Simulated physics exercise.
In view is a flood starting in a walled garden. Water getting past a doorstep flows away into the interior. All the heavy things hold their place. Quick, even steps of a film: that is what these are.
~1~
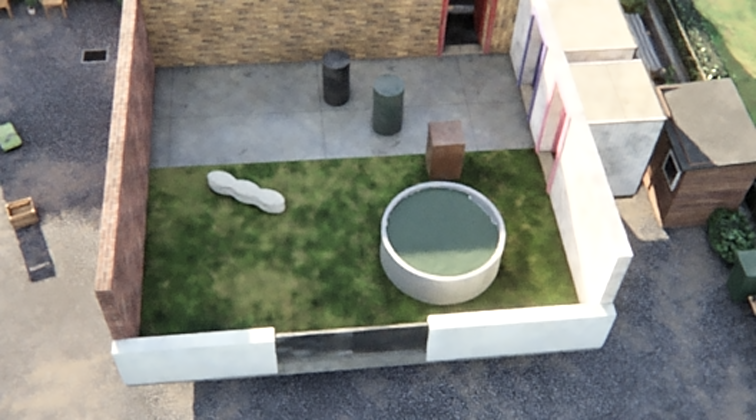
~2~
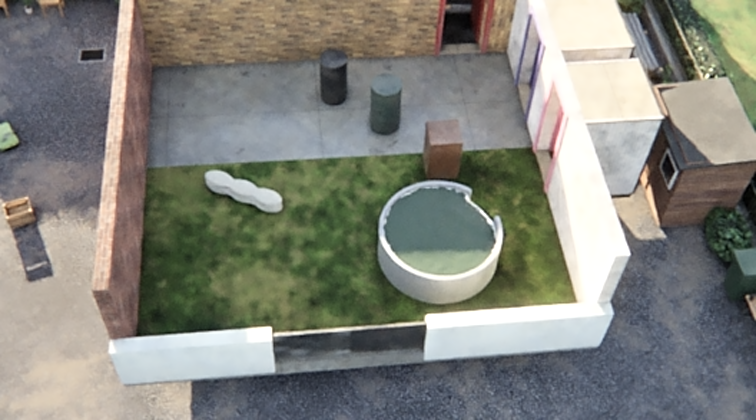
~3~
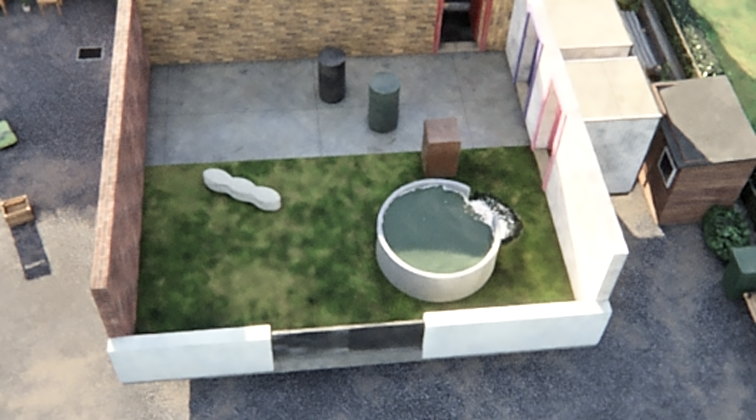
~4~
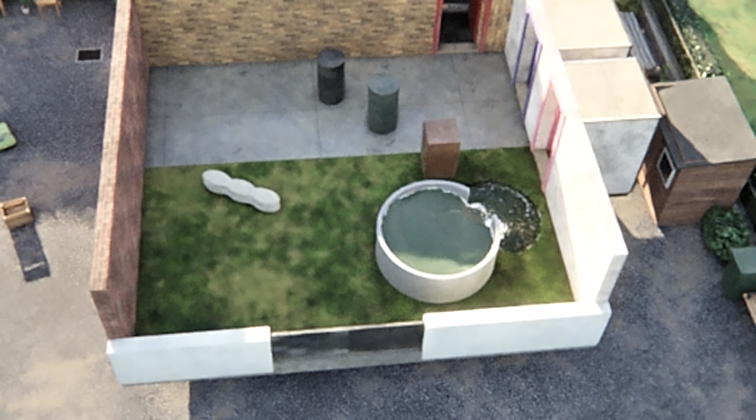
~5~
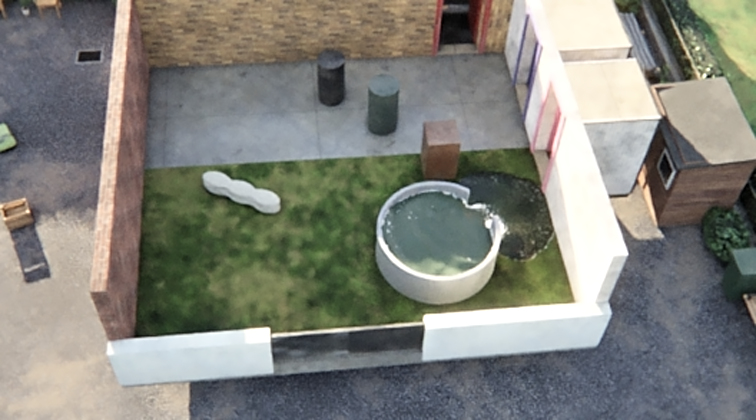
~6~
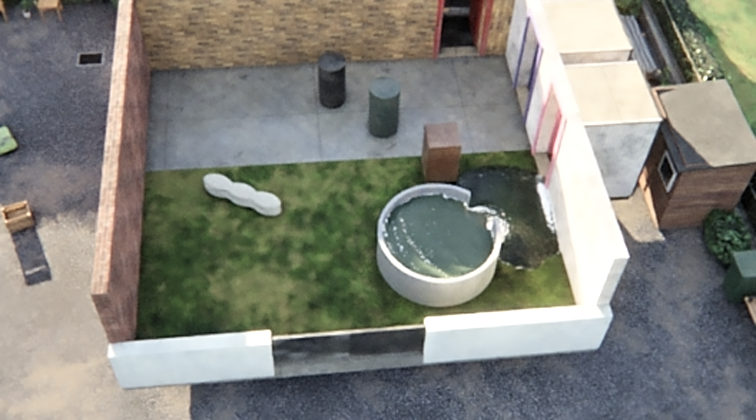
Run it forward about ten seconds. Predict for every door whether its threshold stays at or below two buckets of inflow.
In the end the red door lets in beyond two buckets; the pink door lets in beyond two buckets; the blue door keeps it to two buckets.
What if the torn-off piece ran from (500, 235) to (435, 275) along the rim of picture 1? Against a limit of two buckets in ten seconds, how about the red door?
Note: Red door admits more.
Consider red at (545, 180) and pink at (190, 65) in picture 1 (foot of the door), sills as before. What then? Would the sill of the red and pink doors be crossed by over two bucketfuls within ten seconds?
Result - the red exceeds the limit while the pink stays within limits.
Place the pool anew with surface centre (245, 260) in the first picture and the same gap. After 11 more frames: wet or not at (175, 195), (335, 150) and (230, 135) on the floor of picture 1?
One after the other: Not flooded, flooded, not flooded.
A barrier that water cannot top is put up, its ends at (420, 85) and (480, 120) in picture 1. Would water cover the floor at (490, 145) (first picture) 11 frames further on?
At that spot: Submerged.
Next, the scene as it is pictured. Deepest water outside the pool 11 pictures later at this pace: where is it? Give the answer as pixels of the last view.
Near (543, 214).
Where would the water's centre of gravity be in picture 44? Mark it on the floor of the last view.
The water's centre sits above (455, 198).
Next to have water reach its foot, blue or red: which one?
The one in blue.
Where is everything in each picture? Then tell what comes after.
Still water in the pool at (443, 232), in the first frame.
The front is at (502, 235), out from the gap at (481, 220), in the second frame.
Water pours out at (479, 219) and has run to (489, 197), in the third frame.
Water pours out at (479, 220) and has run to (530, 203), in the fourth frame.
The front is at (539, 191), out from the gap at (479, 221), in the fifth frame.
The front is at (539, 177), out from the gap at (480, 223), in the sixth frame.
A moment on, water covers 10 % of the floor; the red door not reached, the pink door under two buckets in, the blue door not reached.
Next, water covers 20 % of the floor; the red door not reached, the pink door over two buckets in, the blue door wet at the sill, nothing in.
Then, water covers 30 % of the floor; the red door under two buckets in, the pink door far over two buckets in, the blue door wet at the sill, nothing in.
Later, water covers 40 % of the floor; the red door over two buckets in, the pink door far over two buckets in, the blue door wet at the sill, nothing in.
In the end, water covers 70 % of the floor; the red door over two buckets in, the pink door far over two buckets in, the blue door wet at the sill, nothing in.
